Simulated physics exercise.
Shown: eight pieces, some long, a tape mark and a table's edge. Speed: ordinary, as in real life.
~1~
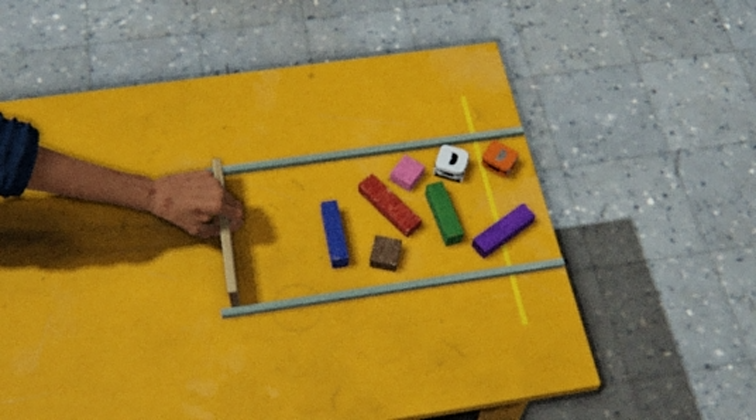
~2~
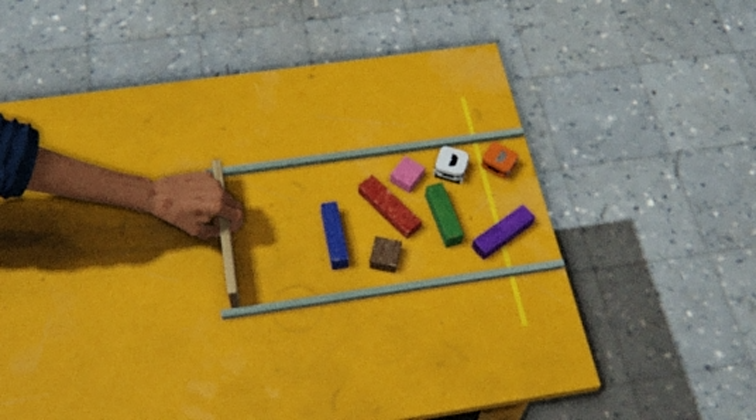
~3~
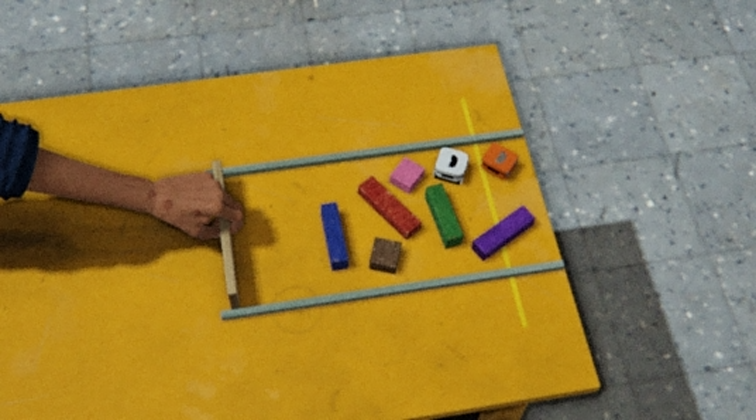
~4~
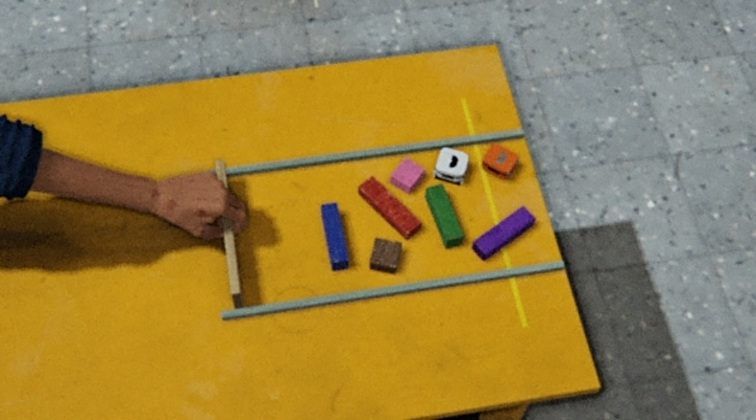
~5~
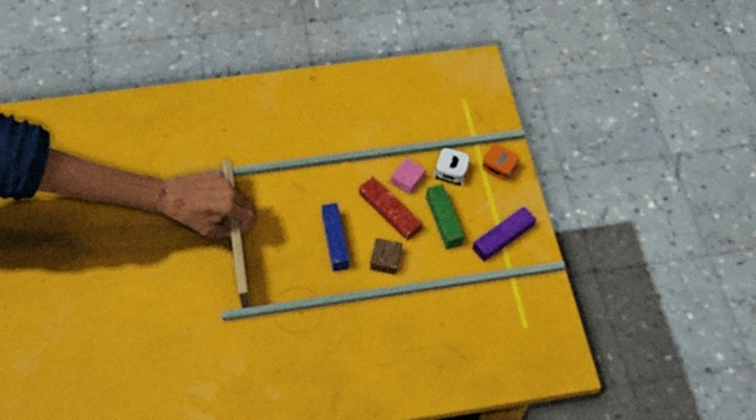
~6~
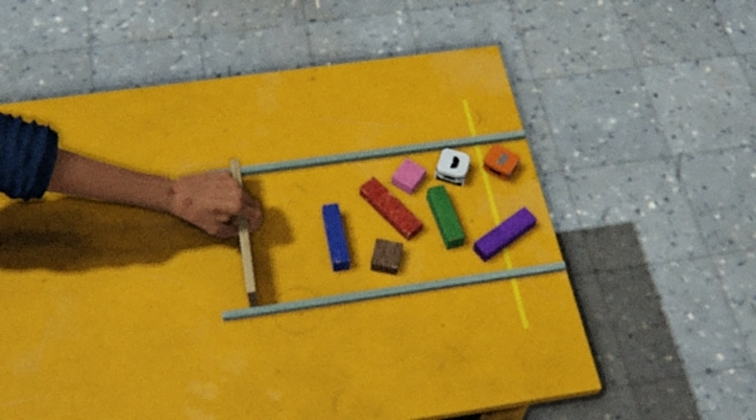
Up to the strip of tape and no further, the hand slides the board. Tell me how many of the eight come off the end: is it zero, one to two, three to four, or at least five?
It is three to four.
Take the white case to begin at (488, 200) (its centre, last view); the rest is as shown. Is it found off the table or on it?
Note - white case not retained.
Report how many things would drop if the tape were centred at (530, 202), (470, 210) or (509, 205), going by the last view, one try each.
Down on the floor: 7, 1 and 4.
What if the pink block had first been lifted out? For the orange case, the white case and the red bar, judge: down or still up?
The orange case: Drops. The white case: Remains. The red bar: Remains.
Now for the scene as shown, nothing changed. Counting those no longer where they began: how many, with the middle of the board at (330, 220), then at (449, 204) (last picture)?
Moved so far: 1, then 8.
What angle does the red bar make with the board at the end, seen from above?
It works out to near 25°.
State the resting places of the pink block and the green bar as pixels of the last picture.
In the last picture the pink block sits around (514, 151) and the green bar around (538, 183).
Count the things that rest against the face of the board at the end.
2 are in contact with it.
A little later, none off yet; orange case at rest near (501, 164); purple stick at rest near (505, 234); white case at rest near (453, 168).
Next, none off yet; orange case shifted a little near (512, 163); purple stick at rest near (506, 235); white case shifted about its own width near (479, 166).
When it is over, the number that fall off is three or four; down, white case, purple stick and orange case.
